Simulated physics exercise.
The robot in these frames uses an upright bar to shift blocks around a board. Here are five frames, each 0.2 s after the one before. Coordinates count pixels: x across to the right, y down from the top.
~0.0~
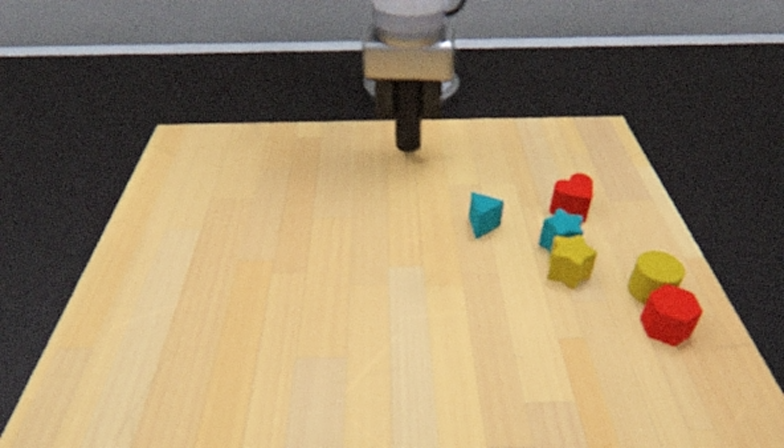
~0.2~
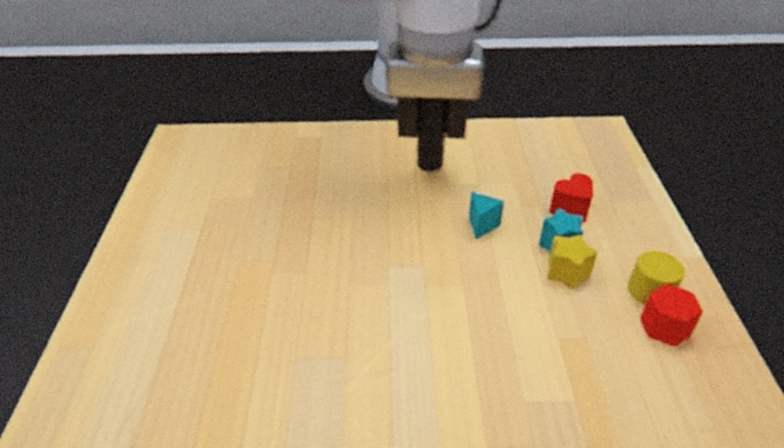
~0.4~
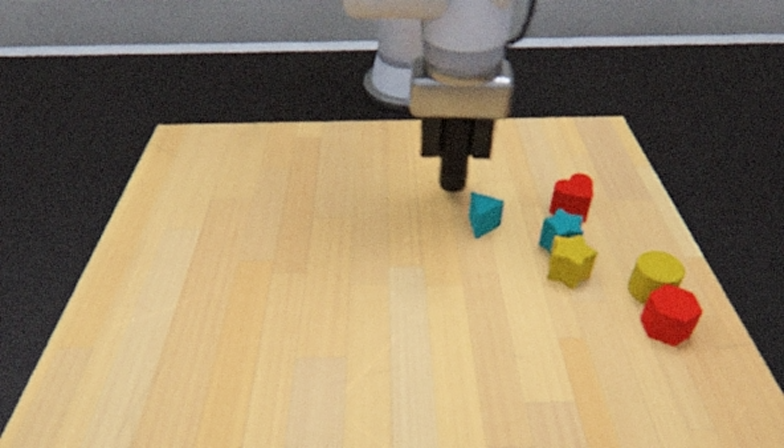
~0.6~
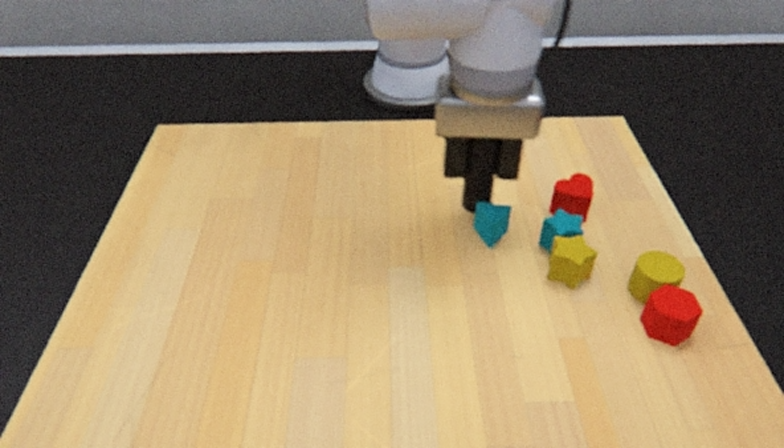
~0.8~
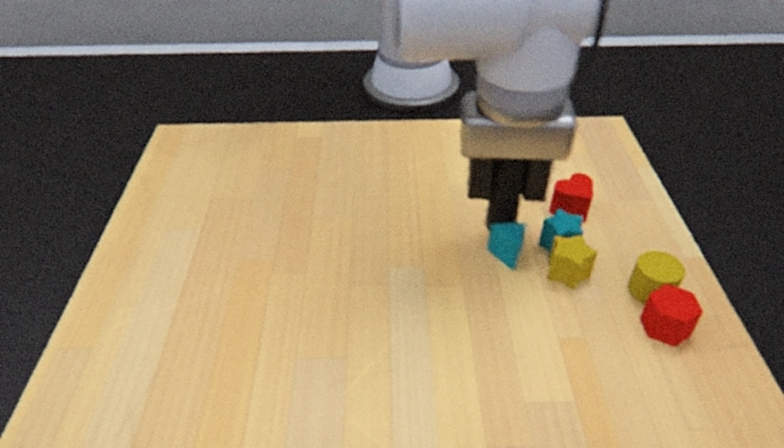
A robot arm with a dark upright bar hangs over the far side of a pale wooden board, seen from a fixed, raised view facing it. A turquoise three-sided block sits right of centre, with a red heart, turquoise and yellow stars, a yellow cylinder and a red block farther right. The bar moves toward the viewer and rightward, meets the three-sided block and pushes it the same way, turning it slightly.
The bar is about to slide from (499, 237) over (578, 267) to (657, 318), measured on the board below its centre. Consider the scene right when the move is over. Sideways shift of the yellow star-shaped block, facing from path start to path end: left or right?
Goes right.
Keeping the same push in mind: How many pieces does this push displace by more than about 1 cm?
Answer: 3+.
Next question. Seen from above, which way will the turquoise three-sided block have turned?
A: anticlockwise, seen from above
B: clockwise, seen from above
B.
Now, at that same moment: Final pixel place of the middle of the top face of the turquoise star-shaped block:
Its top centre lands on (597, 224).
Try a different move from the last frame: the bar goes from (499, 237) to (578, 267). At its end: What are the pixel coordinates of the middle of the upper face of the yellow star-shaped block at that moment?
(603, 269)
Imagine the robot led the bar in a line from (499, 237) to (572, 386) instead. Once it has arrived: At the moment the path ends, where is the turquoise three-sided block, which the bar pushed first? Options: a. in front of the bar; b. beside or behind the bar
a.
On the path given first. One third of the way, bar (556, 246); turquoise three-sided block (522, 239), turned 30° clockwise; turquoise star-shaped block (585, 222); yellow star-shaped block (587, 255).
Two thirds of the way, bar (608, 273); turquoise three-sided block (522, 239), turned 30° clockwise; turquoise star-shaped block (597, 224), turned 35° anticlockwise; yellow star-shaped block (620, 285), turned 75° clockwise.
At the end, bar (662, 307); turquoise three-sided block (522, 239), turned 30° clockwise; turquoise star-shaped block (597, 224), turned 35° anticlockwise; yellow star-shaped block (632, 302), turned 135° clockwise; red hexagonal block (704, 319).
